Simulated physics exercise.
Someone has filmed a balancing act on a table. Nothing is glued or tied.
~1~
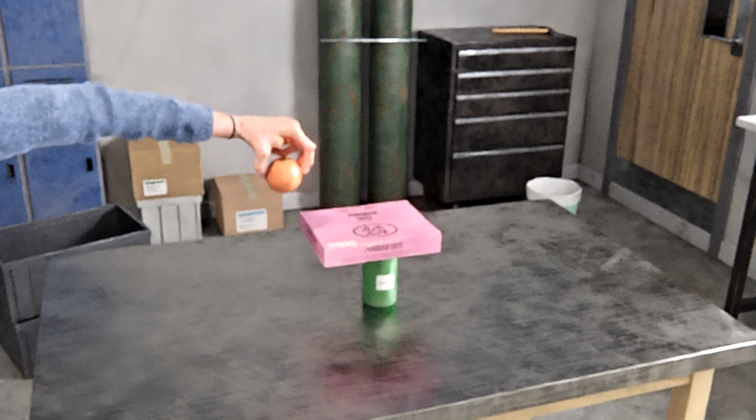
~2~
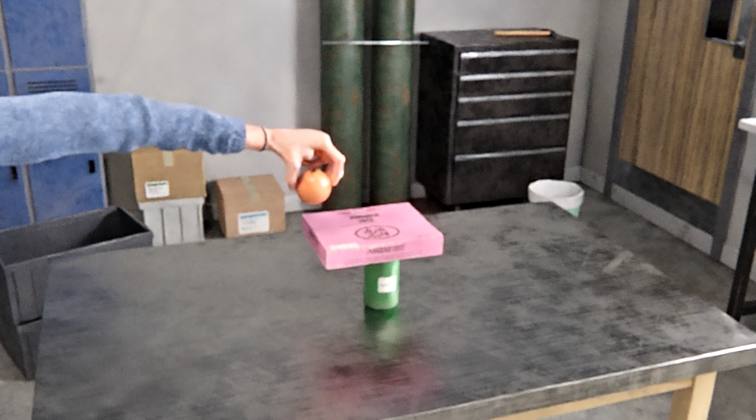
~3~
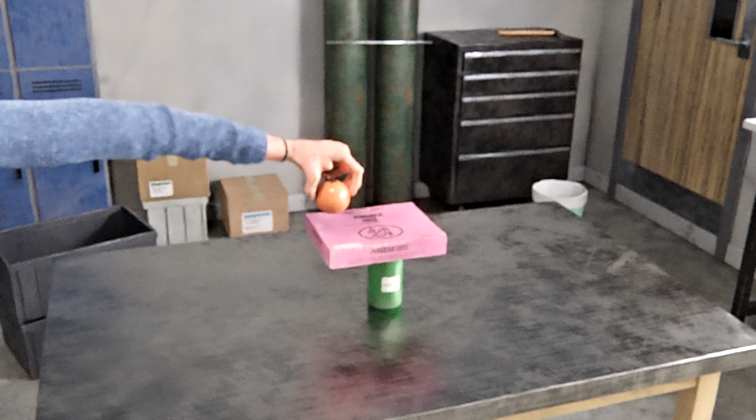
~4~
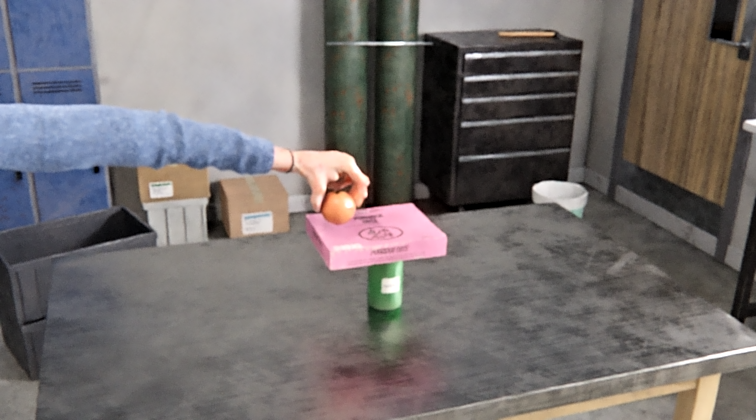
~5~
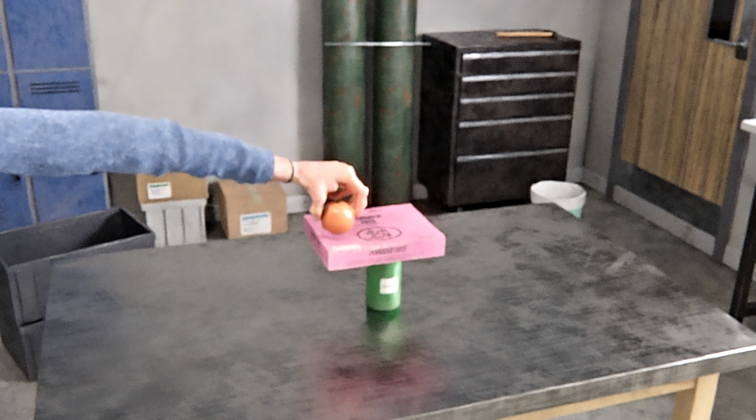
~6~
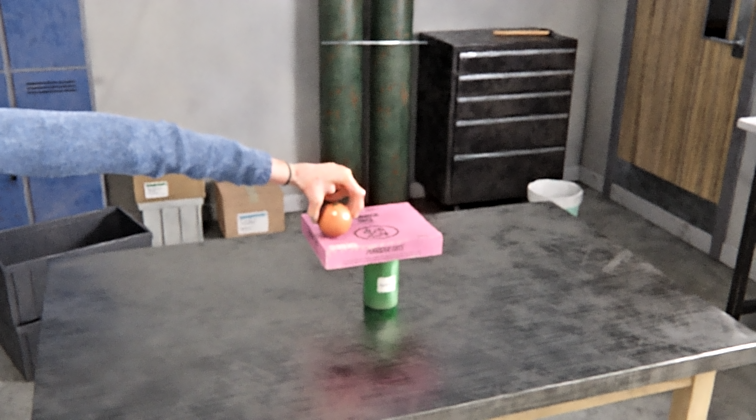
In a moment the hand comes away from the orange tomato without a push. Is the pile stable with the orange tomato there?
It comes apart.
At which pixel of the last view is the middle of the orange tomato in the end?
At about (297, 308).
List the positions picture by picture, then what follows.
In the first frame, still above its spot; orange tomato (284, 175); pink packet (369, 232).
In the second frame, still above its spot; orange tomato (313, 187); pink packet (371, 234).
In the third frame, still above its spot; orange tomato (332, 197); pink packet (374, 234).
In the fourth frame, still above its spot; orange tomato (338, 208); pink packet (374, 235).
In the fifth frame, still above its spot; orange tomato (338, 217); pink packet (373, 235).
In the sixth frame, in place under the hand; orange tomato (335, 219); pink packet (370, 234).
Then, 0.30 s past the last view, orange tomato now fallen; pink packet rocked 34° from its first pose.
Then, 0.40 s past the last view, pink packet rocked 66° from its first pose.
Then, 0.60 s past the last view, pink packet now fallen.
Then, 0.90 s past the last view, things are still on the move.
Finally, fallen, pink packet and orange tomato; green jar still in place. Final places as the last picture's camera would see them, orange tomato near (297, 308). The stack gives way.
